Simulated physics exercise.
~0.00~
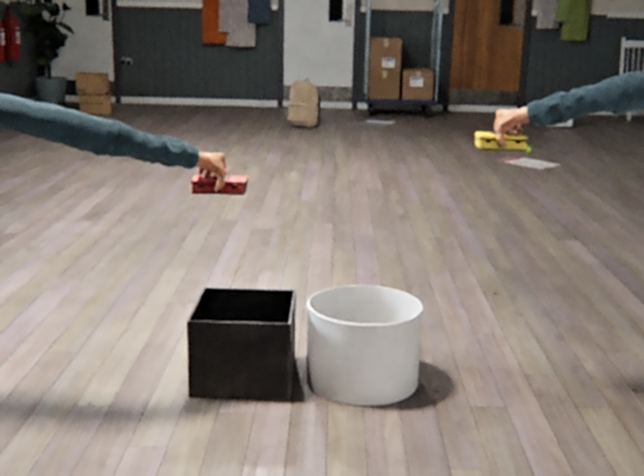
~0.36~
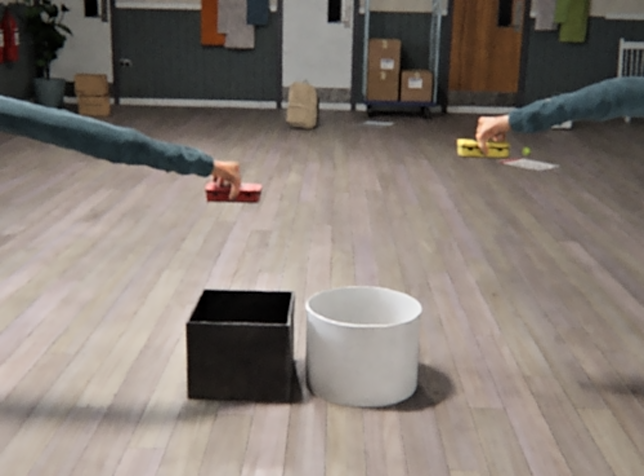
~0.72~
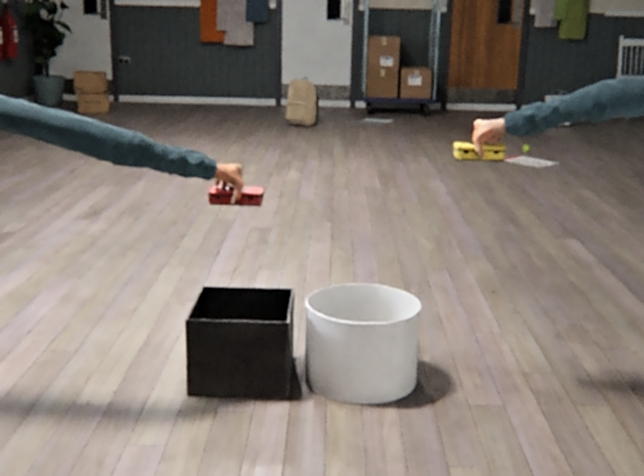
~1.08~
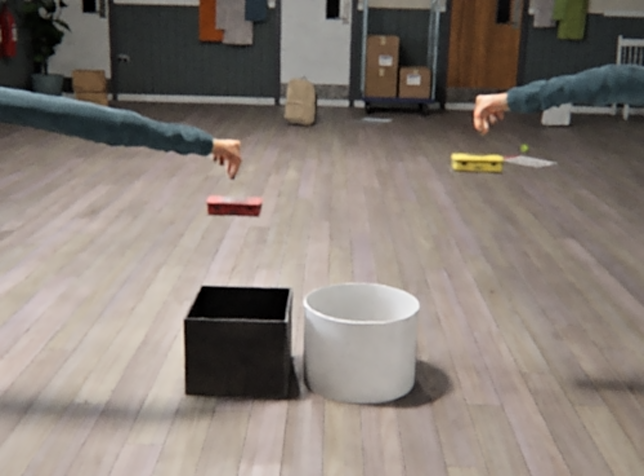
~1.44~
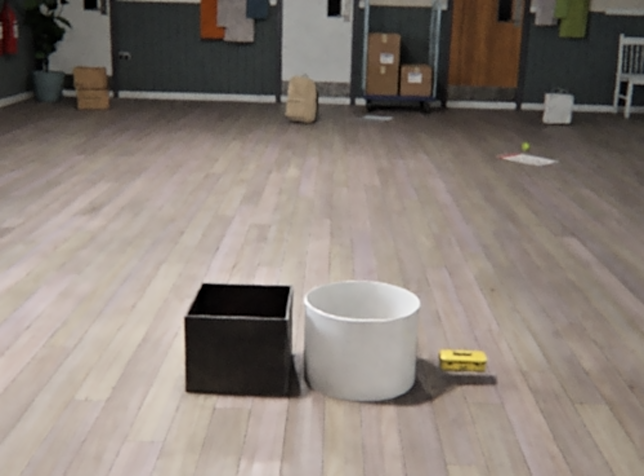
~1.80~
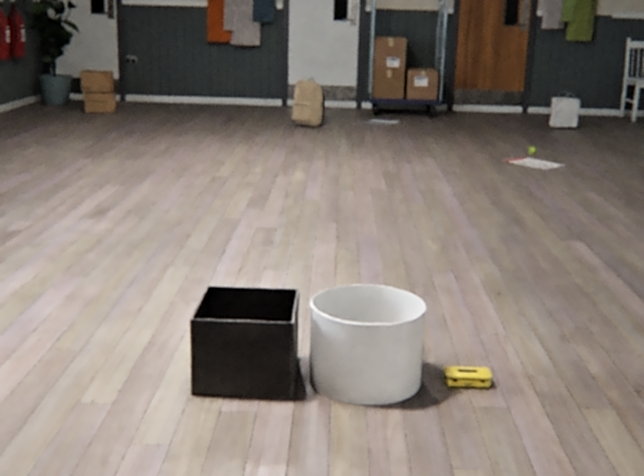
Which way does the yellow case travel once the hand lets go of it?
It moves down, falling to the floor beside the white bucket.
